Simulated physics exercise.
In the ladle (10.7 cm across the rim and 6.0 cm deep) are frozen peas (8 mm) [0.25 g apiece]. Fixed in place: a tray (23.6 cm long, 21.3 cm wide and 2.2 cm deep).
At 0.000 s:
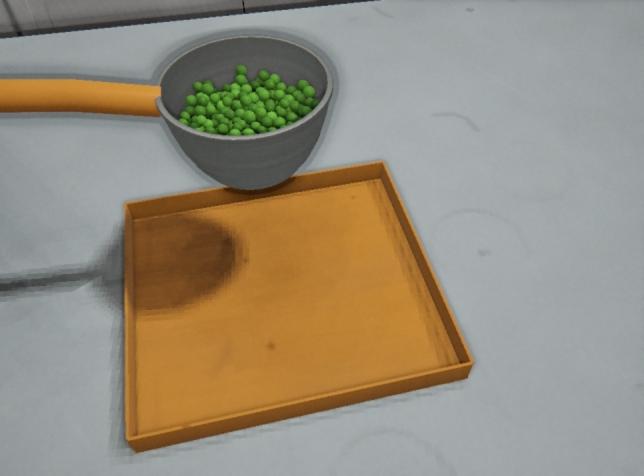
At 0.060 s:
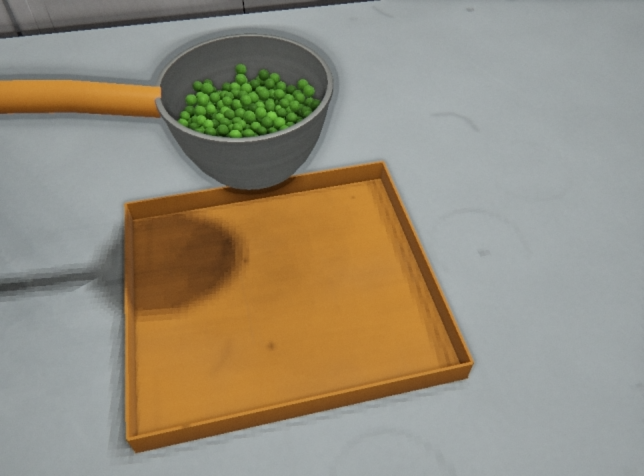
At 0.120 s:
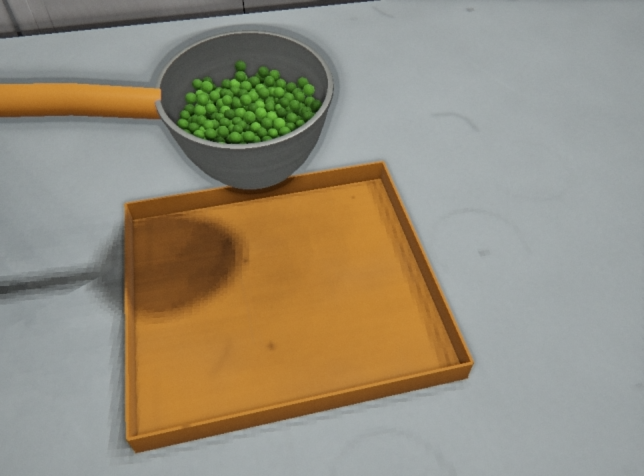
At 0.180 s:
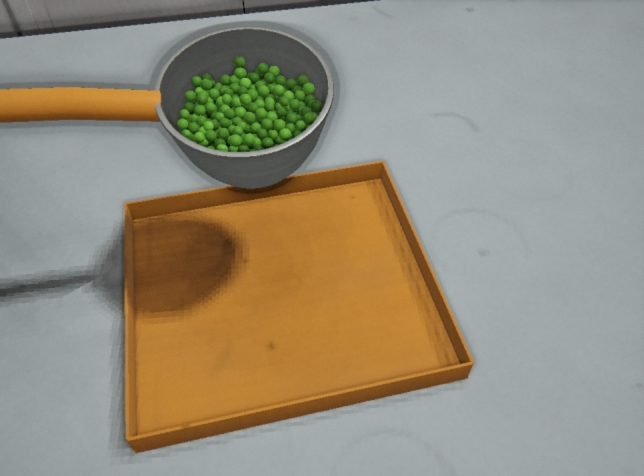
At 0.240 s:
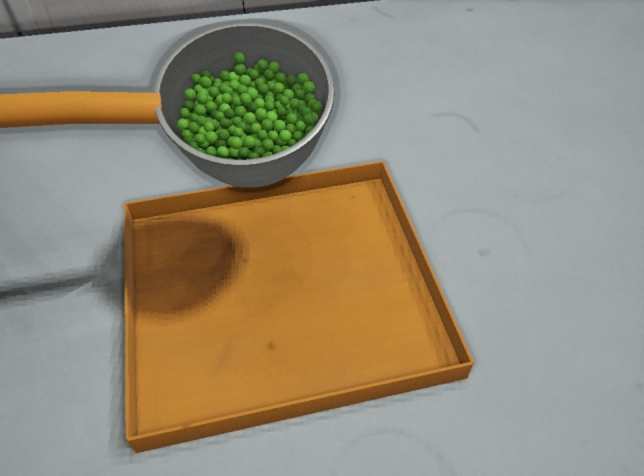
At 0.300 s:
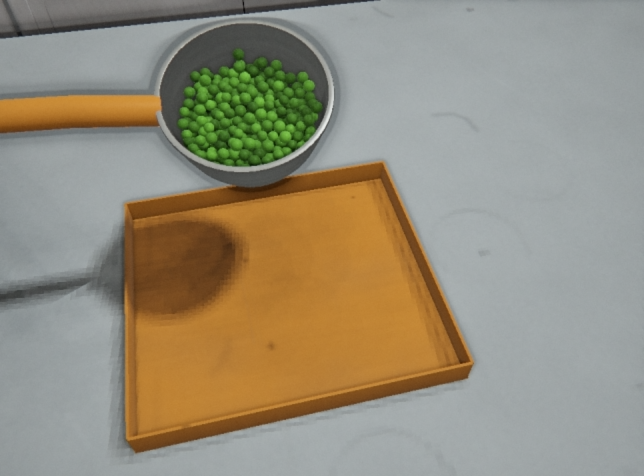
A grey ladle full of green peas, with an orange handle reaching in from the left edge, hangs above a pale grey-blue countertop seen from above at an angle. Below it sits an empty, shallow orange tray, the ladle's dark shadow lying across its left side. The ladle gradually tilts forward toward the viewer, showing more of the peas, while the tray and camera stay still.
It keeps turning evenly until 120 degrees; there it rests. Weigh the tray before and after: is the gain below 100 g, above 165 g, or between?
Load: Medium.
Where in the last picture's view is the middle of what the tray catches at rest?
At about (270, 315).
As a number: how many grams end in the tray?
Some 110 g.
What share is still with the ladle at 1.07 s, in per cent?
Roughly 95 per cent.
After 0.72 s, tilt 55 degrees; 0 g in the tray, ladle holds 100 %.
Then, at 1.07 s, tilt 84 degrees; 3 g in the tray, ladle holds 95 %.
Then, at 1.40 s, tilt 112 degrees; 67 g in the tray, ladle holds 25 %.
Then, at 1.71 s, tilt 120 degrees; 115 g in the tray, ladle holds 0 %.
By 2.1 s all is still; 115 g in the tray, ladle holds 0 %.
